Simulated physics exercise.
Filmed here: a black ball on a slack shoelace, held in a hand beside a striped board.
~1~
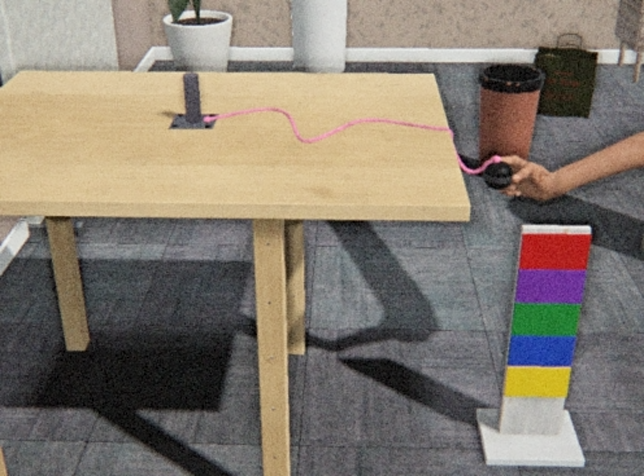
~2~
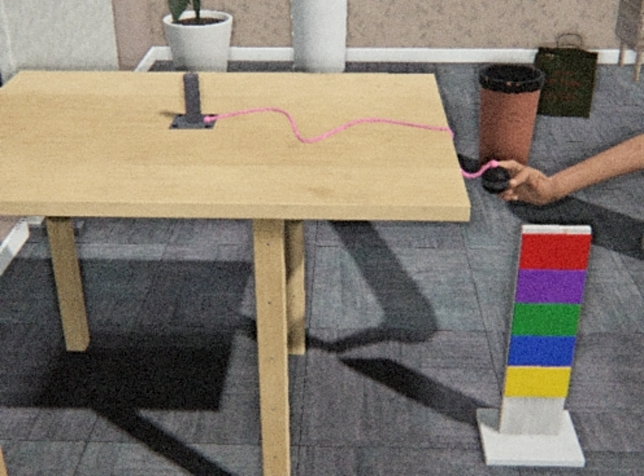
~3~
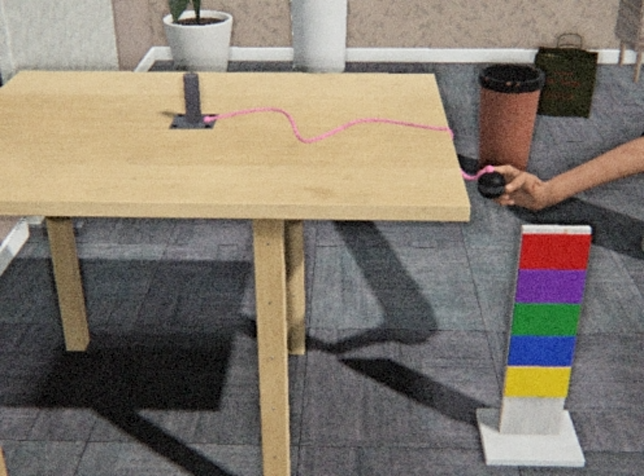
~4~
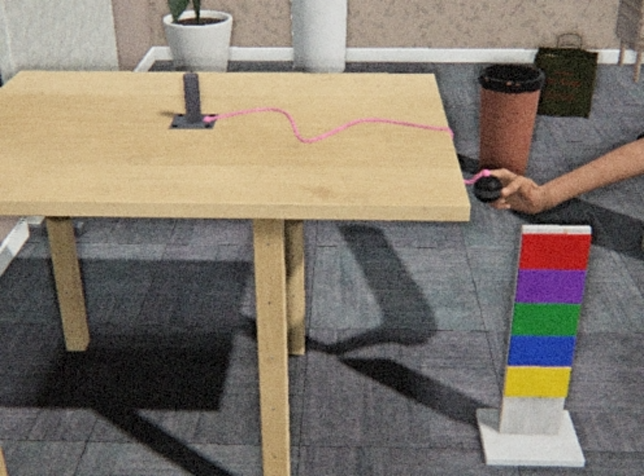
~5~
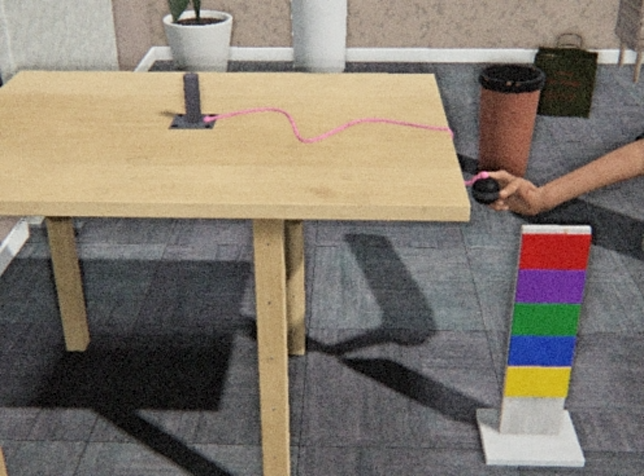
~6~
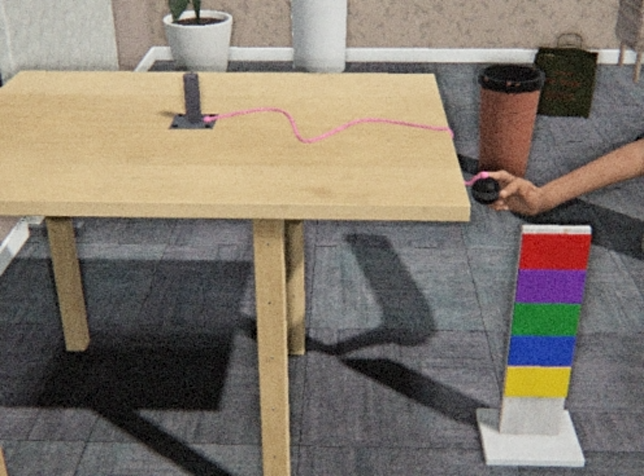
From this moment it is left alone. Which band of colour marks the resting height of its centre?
The green band marks it.
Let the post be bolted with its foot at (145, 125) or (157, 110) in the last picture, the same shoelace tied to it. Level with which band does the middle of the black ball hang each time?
First try: Purple; second try: Purple.
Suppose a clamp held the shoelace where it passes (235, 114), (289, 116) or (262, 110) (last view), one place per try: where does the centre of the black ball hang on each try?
Estimated spots in sequence: (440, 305), (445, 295), (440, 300).
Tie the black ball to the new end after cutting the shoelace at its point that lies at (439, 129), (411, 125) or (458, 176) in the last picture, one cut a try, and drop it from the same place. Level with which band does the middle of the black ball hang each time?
Results, first to last: Red; higher than all five; purple.
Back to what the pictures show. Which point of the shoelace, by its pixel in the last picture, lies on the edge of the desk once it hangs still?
Go for the one at (350, 125).
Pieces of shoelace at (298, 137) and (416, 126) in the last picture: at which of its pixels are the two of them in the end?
Around (368, 125); the other one around (445, 197).
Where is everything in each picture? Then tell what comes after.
Black ball (498, 175); red (555, 253); purple (550, 288); green (546, 320); blue (542, 353); yellow (537, 383), in the first frame.
Black ball (495, 180); shoelace through (241, 113) (291, 120) (319, 138) (375, 121) (445, 131), in the second frame.
Black ball (492, 185), in the third frame.
Black ball (488, 189); shoelace through (241, 113) (291, 120) (319, 138) (375, 121) (445, 131), in the fourth frame.
Black ball (486, 191), in the fifth frame.
Black ball (486, 191); shoelace through (241, 113) (291, 120) (319, 138) (375, 121) (445, 131), in the sixth frame.
A little later, ball near (457, 298); level with purple.
Next, ball near (420, 300); level with green.
When it is over, ball near (438, 306); level with green. Its centre hangs level with the green band.
